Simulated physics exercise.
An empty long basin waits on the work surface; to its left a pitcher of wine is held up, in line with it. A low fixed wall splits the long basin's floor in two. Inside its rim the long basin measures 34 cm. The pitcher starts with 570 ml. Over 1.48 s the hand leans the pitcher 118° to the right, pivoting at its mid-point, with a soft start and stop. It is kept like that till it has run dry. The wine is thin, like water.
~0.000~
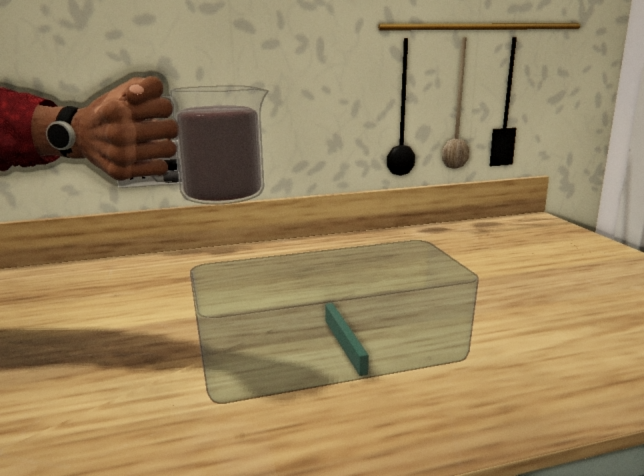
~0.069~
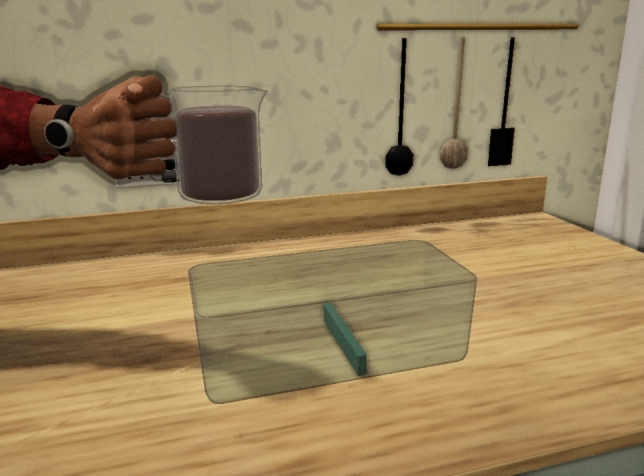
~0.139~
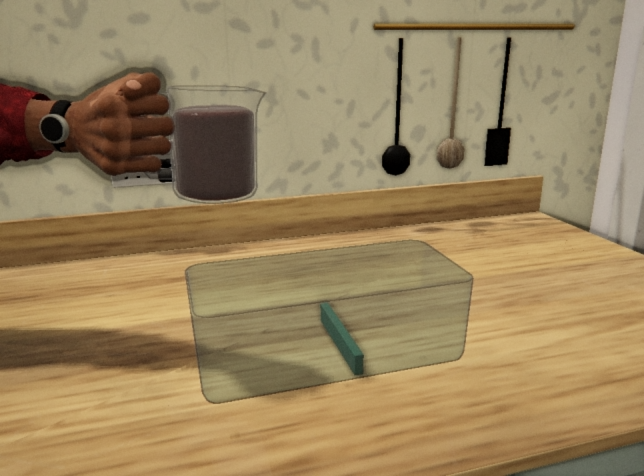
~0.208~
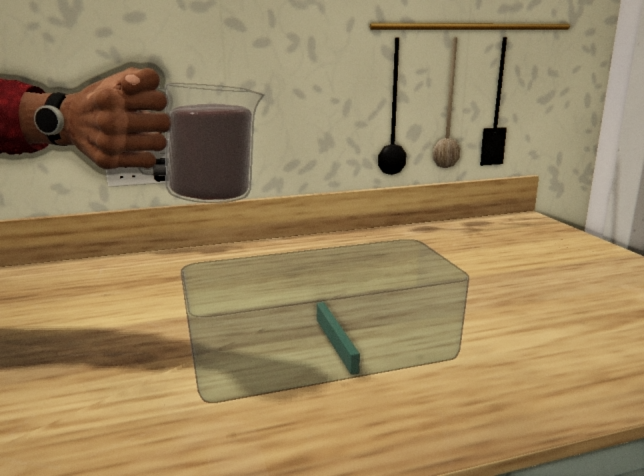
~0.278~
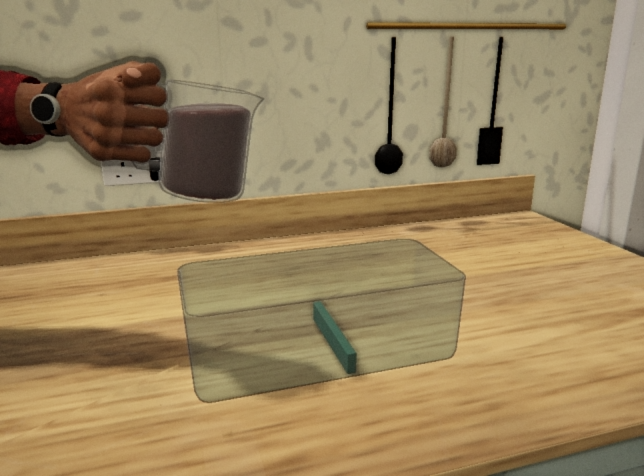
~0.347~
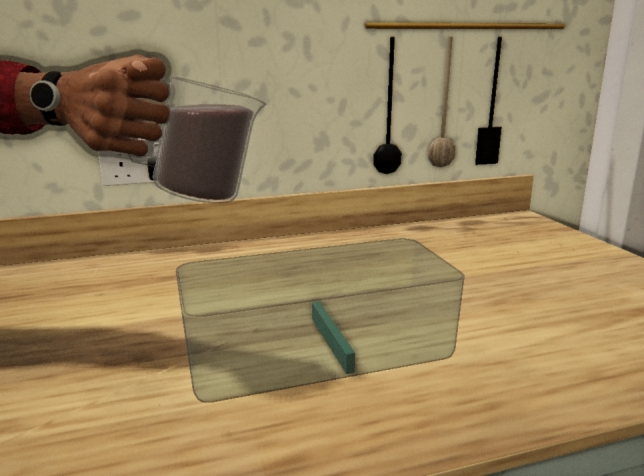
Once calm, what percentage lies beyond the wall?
The far part has some 56 per cent.
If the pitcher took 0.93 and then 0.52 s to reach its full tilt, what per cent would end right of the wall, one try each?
First 40, then 20 per cent.
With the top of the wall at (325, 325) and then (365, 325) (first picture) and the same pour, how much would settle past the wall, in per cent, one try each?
In turn about 80 and 10 per cent.
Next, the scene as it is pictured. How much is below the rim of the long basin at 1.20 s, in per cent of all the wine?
About 60 per cent.
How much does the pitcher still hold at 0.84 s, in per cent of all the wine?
Some 80 per cent.
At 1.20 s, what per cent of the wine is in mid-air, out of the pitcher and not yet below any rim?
About 20 per cent.
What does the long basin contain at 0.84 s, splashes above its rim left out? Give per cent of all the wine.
Near 4 in a hundred.
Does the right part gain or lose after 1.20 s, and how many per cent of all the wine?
It goes up by about 10.
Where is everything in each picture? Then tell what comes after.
It leans 0°; its right rim is at (268, 89); the wine meets the walls at (176, 112) and (256, 109); the long basin's rim runs from (194, 292) to (452, 259); the wall's top is at (345, 328), in the first frame.
It leans 1°; its right rim is at (267, 90); the wine meets the walls at (174, 112) and (254, 109), in the second frame.
It leans 3°; its right rim is at (265, 91); the wine meets the walls at (171, 112) and (252, 109), in the third frame.
It leans 6°; its right rim is at (264, 93); the wine meets the walls at (170, 111) and (250, 108), in the fourth frame.
It leans 10°; its right rim is at (264, 97); the wine meets the walls at (167, 111) and (249, 107), in the fifth frame.
It leans 15°; its right rim is at (266, 102); the wine meets the walls at (167, 111) and (254, 108), in the sixth frame.
After 0.84 s the tilt is 71° and 80 per cent is still to pour, 2 is left of the wall and 2 right of it.
After 1.20 s the tilt is 108° and 19 per cent is still to pour, 14 is left of the wall and 47 right of it.
After 1.57 s the tilt is 118° and 0 per cent is still to pour, 42 is left of the wall and 55 right of it.
After 1.98 s the tilt is 118° and 0 per cent is still to pour, 42 is left of the wall and 56 right of it.
In the end 42 per cent lies left of the wall, 56 right of it and 2 outside.
